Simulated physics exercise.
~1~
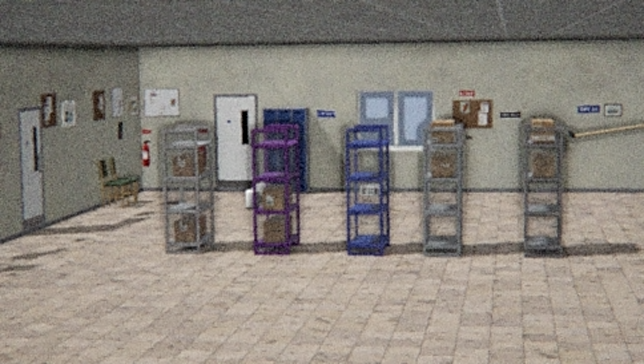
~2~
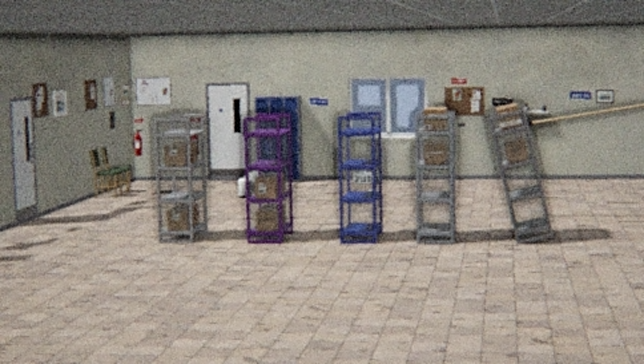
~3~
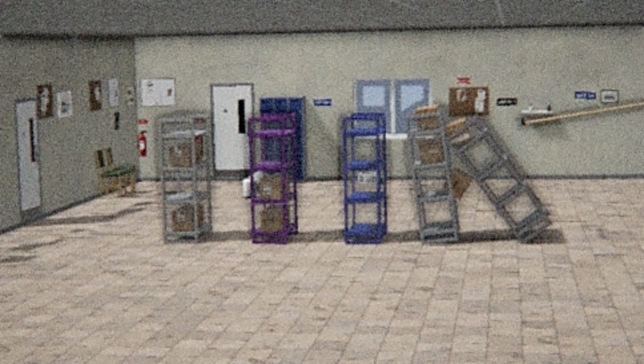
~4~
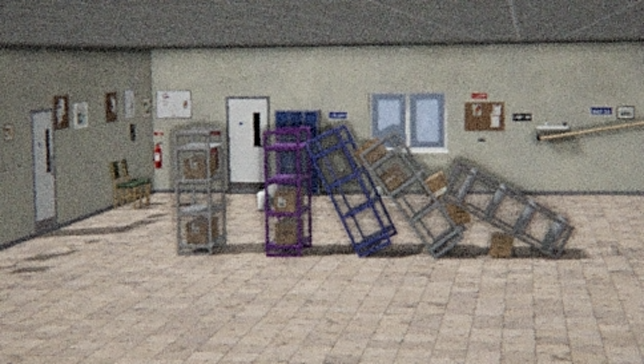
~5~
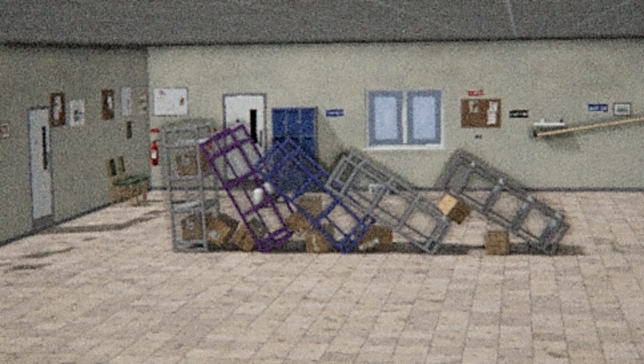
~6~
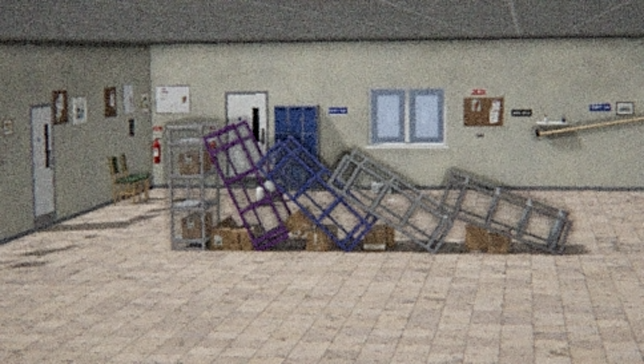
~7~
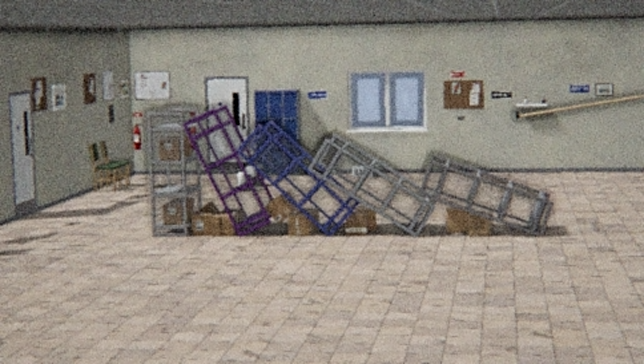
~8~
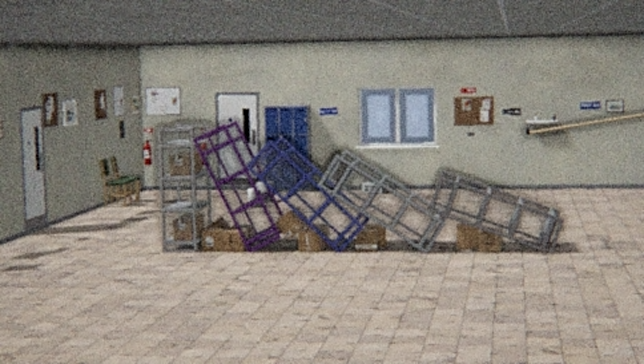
Five open shelving racks holding brown cartons stand in a row across a pale tiled room, seen from the front by a slightly swaying camera. From the left they are grey, purple, blue, grey and grey, with doors, a window and notice boards behind. A pole at the right tips the rightmost rack leftward, and it leans into its grey neighbour. That one topples against the blue rack, which falls toward the purple one as cartons spill onto the floor. The purple rack tilts against the last grey rack, which stays upright at the left while the others rest slanted among fallen cartons.
